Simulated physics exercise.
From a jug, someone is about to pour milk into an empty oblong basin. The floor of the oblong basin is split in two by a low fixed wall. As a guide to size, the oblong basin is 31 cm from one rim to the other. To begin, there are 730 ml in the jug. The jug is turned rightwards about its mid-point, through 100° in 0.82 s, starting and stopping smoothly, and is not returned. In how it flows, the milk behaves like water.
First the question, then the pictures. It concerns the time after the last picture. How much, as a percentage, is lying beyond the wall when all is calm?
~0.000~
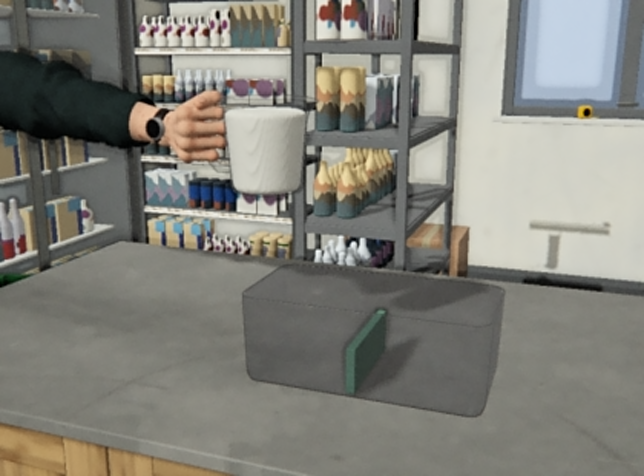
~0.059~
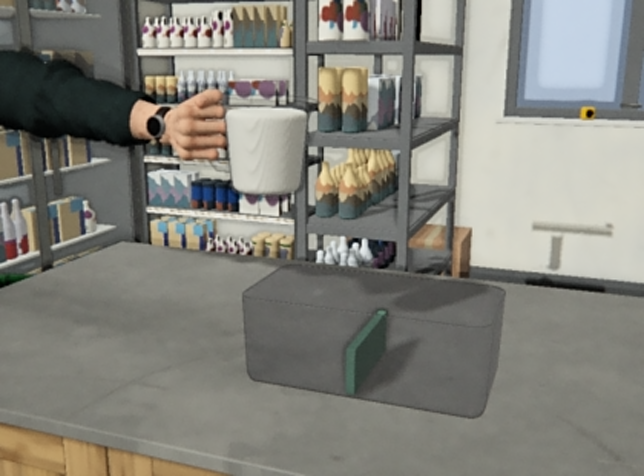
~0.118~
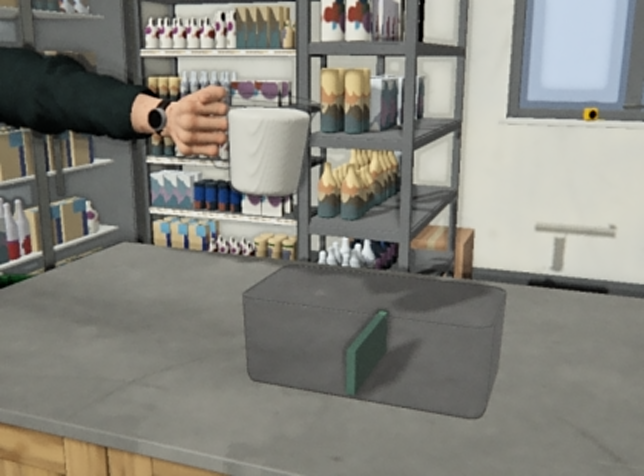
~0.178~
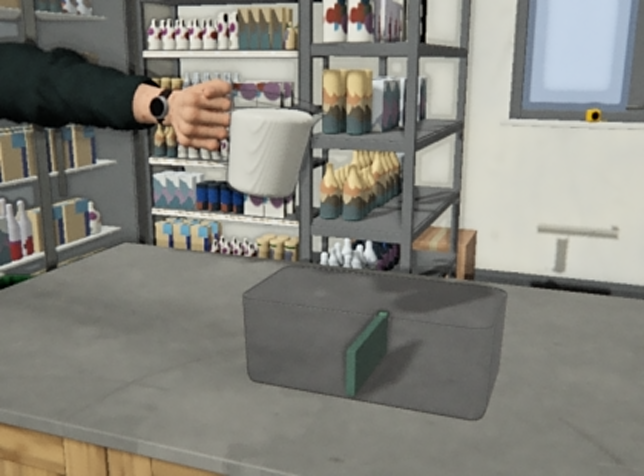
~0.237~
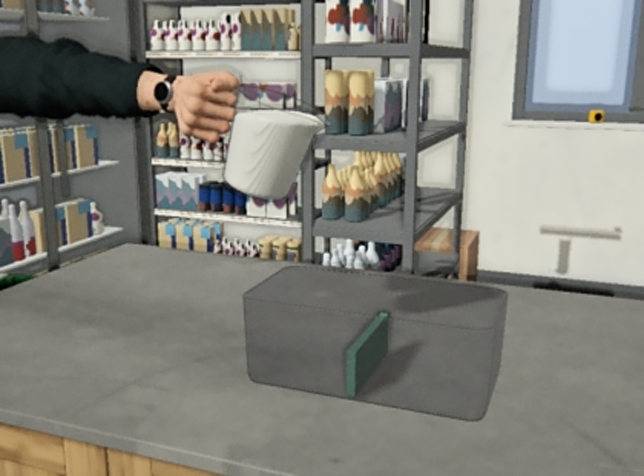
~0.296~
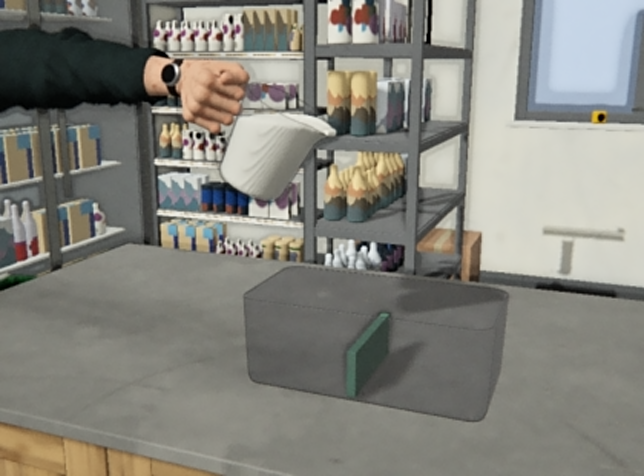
Around 60 per cent lies beyond the wall.
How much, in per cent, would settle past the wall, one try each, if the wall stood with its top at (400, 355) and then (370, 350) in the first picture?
Respectively 15 and 65 %.
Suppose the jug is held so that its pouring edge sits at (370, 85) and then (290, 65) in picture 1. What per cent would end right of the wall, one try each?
Try 1: Approx. 90 %; try 2: Approx. 15 %.
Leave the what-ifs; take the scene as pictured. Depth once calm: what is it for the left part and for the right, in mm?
Left part about 14 mm deep, right part about 18 mm deep.
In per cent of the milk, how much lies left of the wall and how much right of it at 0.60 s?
0 on the left, 12 on the right, roughly.
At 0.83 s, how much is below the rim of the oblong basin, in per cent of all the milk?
Roughly 62 %.
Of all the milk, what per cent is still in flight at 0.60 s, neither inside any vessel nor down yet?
I'd say close to 28 per cent.
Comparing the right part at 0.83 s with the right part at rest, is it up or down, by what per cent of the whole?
Looks like it goes higher by around 12.
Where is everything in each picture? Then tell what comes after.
The first frame shows tilt 0°; pouring edge (319, 100); surface from (232, 111) to (307, 113); the oblong basin's rim runs from (264, 280) to (499, 308); the wall's top is at (368, 330).
The second frame shows tilt 1°; pouring edge (320, 102); surface from (233, 110) to (307, 114).
The third frame shows tilt 5°; pouring edge (323, 106); surface from (236, 110) to (310, 116).
The fourth frame shows tilt 11°; pouring edge (327, 114); surface from (239, 111) to (315, 118).
The fifth frame shows tilt 19°; pouring edge (332, 124); surface from (242, 116) to (323, 121).
The sixth frame shows tilt 29°; pouring edge (335, 136); surface from (240, 127) to (331, 130); 1 per cent is over the edge.
Then, 0.60 s in, the tilt is 84° and 60 per cent is still to pour, 0 is left of the wall and 12 right of it.
Then, 0.83 s in, the tilt is 100° and 17 per cent is still to pour, 14 is left of the wall and 47 right of it.
Then, 1.06 s in, the tilt is 100° and 2 per cent is still to pour, 32 is left of the wall and 60 right of it.
Then, 1.32 s in, the tilt is 100° and 0 per cent is still to pour, 37 is left of the wall and 60 right of it.
Finally, 37 per cent lies left of the wall, 60 right of it and 2 outside.
